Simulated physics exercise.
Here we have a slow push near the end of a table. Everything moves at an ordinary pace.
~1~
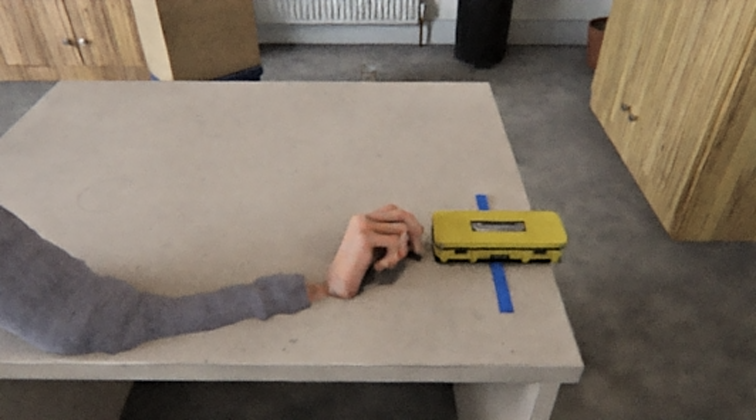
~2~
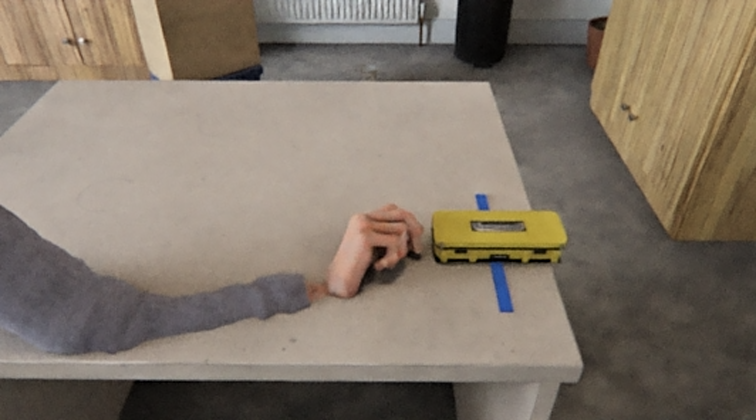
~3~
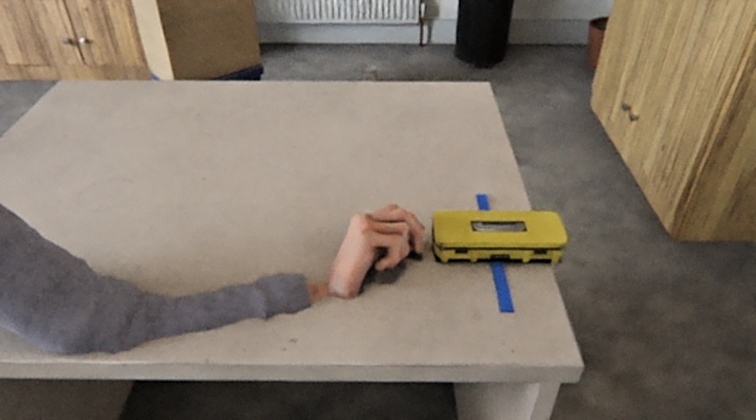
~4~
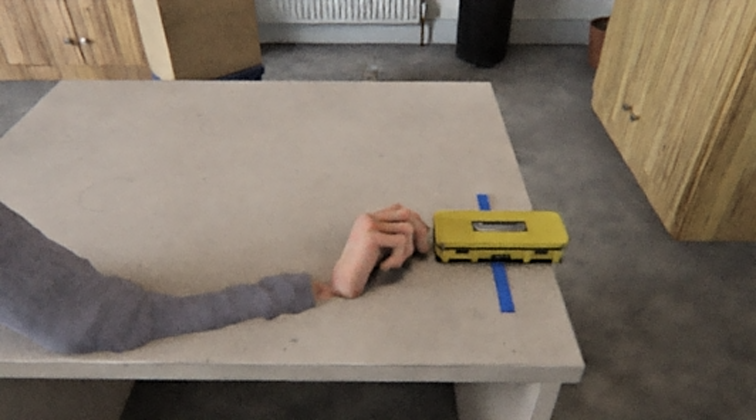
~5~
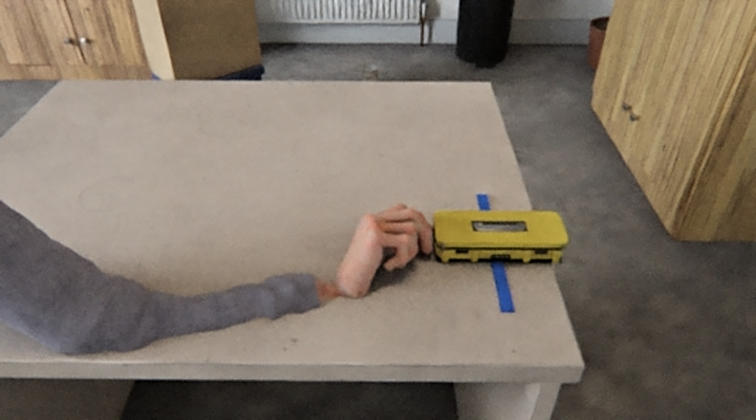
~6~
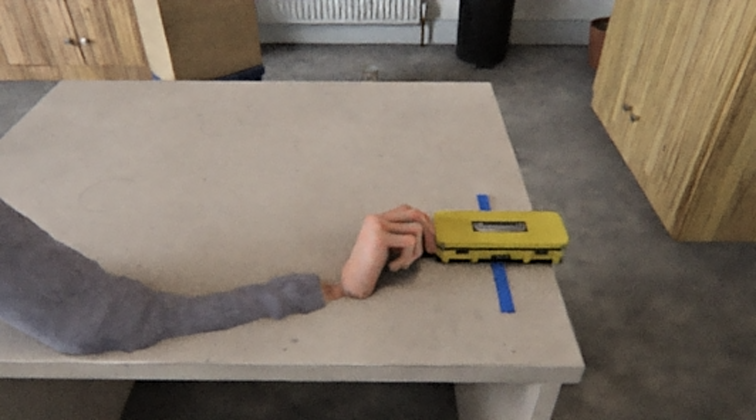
A yellow case sat across a blue strip near the right end of a pale table while a hand in a grey sleeve crept right and pressed against it, nudging it very slightly right.
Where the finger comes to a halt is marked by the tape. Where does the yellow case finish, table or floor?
The yellow case topples off.
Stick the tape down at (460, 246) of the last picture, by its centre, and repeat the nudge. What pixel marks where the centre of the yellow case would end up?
Rest point, approximately (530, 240).
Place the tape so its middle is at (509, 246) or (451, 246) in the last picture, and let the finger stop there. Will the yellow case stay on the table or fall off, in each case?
Try one: Lost over the side. Try two: Safe on top.
Then, 1.46 s after the last picture, yellow case tipped 58° from how it was near (568, 258).
Then, 1.68 s after the last picture, yellow case falling.
By the end, the yellow case drops to the floor.
